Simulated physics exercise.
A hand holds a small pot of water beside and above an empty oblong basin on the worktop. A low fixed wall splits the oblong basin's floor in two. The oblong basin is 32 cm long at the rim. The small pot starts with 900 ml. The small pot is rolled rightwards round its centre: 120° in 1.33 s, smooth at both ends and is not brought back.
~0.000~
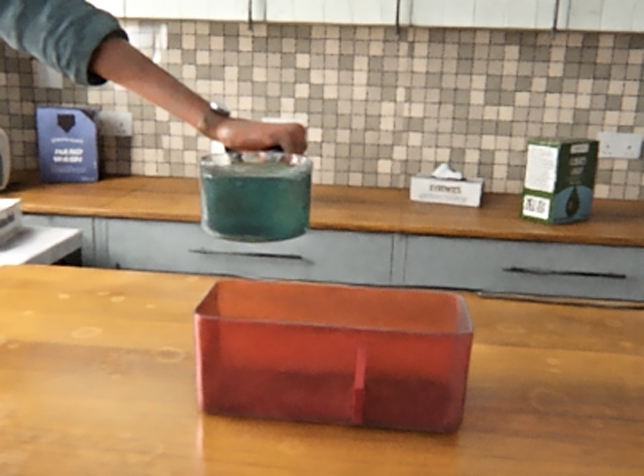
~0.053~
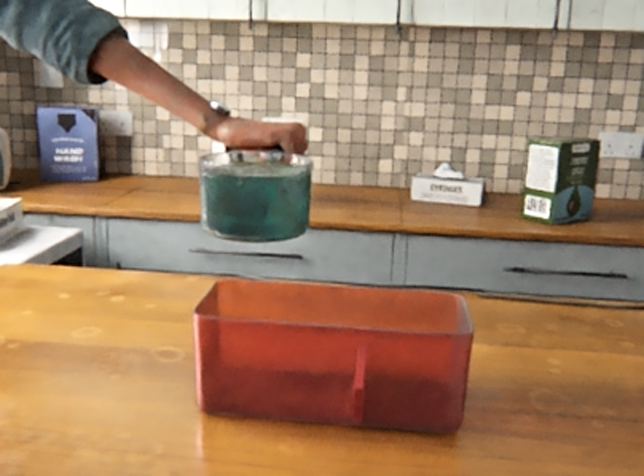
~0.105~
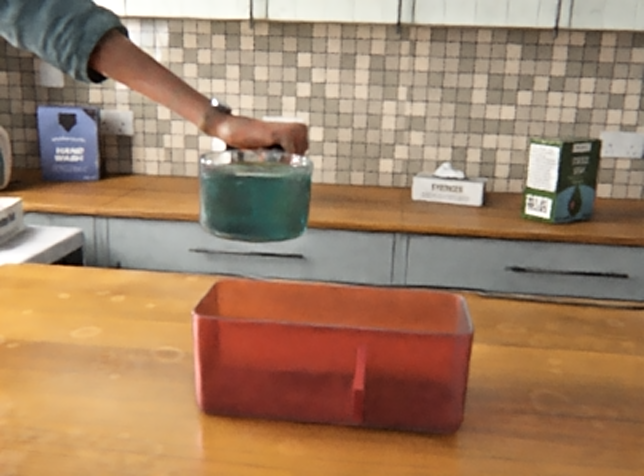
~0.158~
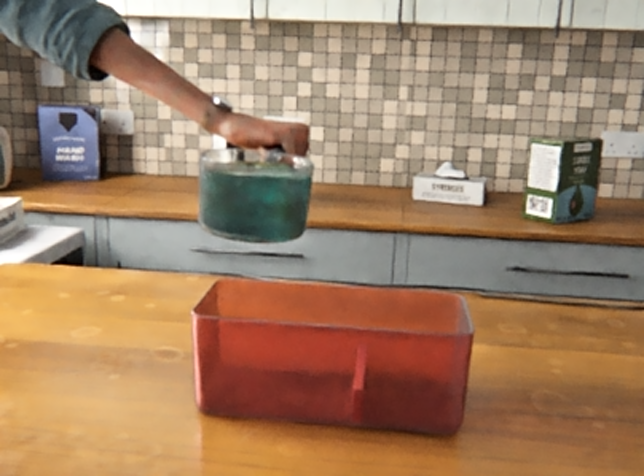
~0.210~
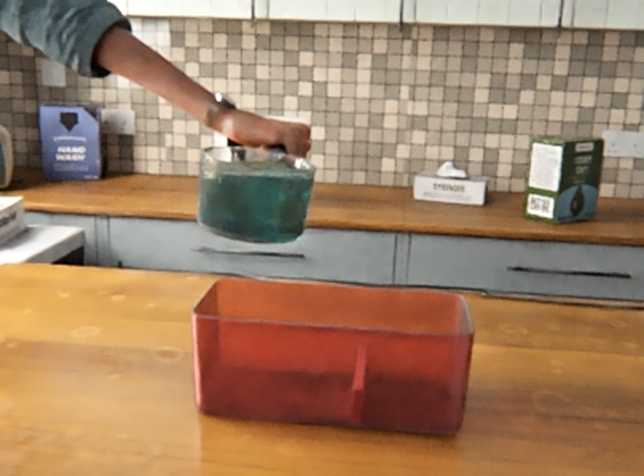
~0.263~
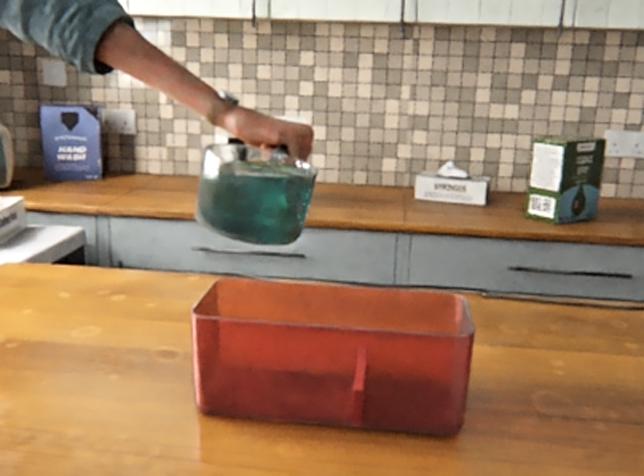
A hand in a blue-grey sleeve reaches in from the left, holding a clear pot of blue-green liquid above an empty, translucent red oblong basin on a wooden worktop. Seen from the front in a kitchen, a blue packet, a white tissue box and a green carton stand on the back counter before beige and brown tiles. The pot stays almost level, then tilts slightly rightwards.
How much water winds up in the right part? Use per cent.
The far part has some 56 per cent.
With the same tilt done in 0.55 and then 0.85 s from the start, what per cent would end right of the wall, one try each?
In turn about 30 and 45 per cent.
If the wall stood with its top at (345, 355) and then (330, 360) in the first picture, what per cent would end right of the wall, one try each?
First 75, then 80 per cent.
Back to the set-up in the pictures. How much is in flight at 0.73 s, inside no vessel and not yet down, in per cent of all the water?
About 26 per cent.
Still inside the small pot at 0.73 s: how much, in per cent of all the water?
About 60 per cent.
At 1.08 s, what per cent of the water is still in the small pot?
Some 8 per cent.
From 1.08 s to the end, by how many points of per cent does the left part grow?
Some 14 per cent.
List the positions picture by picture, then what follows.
The first picture shows tilt 0°; pouring edge (311, 164); surface from (206, 168) to (310, 173); the oblong basin's rim runs from (206, 297) to (468, 314); the wall's top is at (361, 365).
The second picture shows tilt 0°; pouring edge (311, 164); surface from (206, 167) to (310, 173).
The third picture shows tilt 2°; pouring edge (312, 165); surface from (205, 167) to (310, 173).
The fourth picture shows tilt 4°; pouring edge (313, 167); surface from (206, 166) to (310, 173).
The fifth picture shows tilt 7°; pouring edge (314, 170); surface from (207, 167) to (312, 173).
The sixth picture shows tilt 11°; pouring edge (316, 174); surface from (207, 168) to (314, 173).
Then, 0.73 s in, the tilt is 70° and 59 per cent is still to pour, 4 is left of the wall and 11 right of it.
Then, 1.08 s in, the tilt is 110° and 8 per cent is still to pour, 29 is left of the wall and 56 right of it.
Then, 1.44 s in, the tilt is 120° and 0 per cent is still to pour, 43 is left of the wall and 56 right of it.
Then, 1.83 s in, the tilt is 120° and 0 per cent is still to pour, 43 is left of the wall and 56 right of it.
Finally, 43 per cent lies left of the wall, 56 right of it and 1 outside.
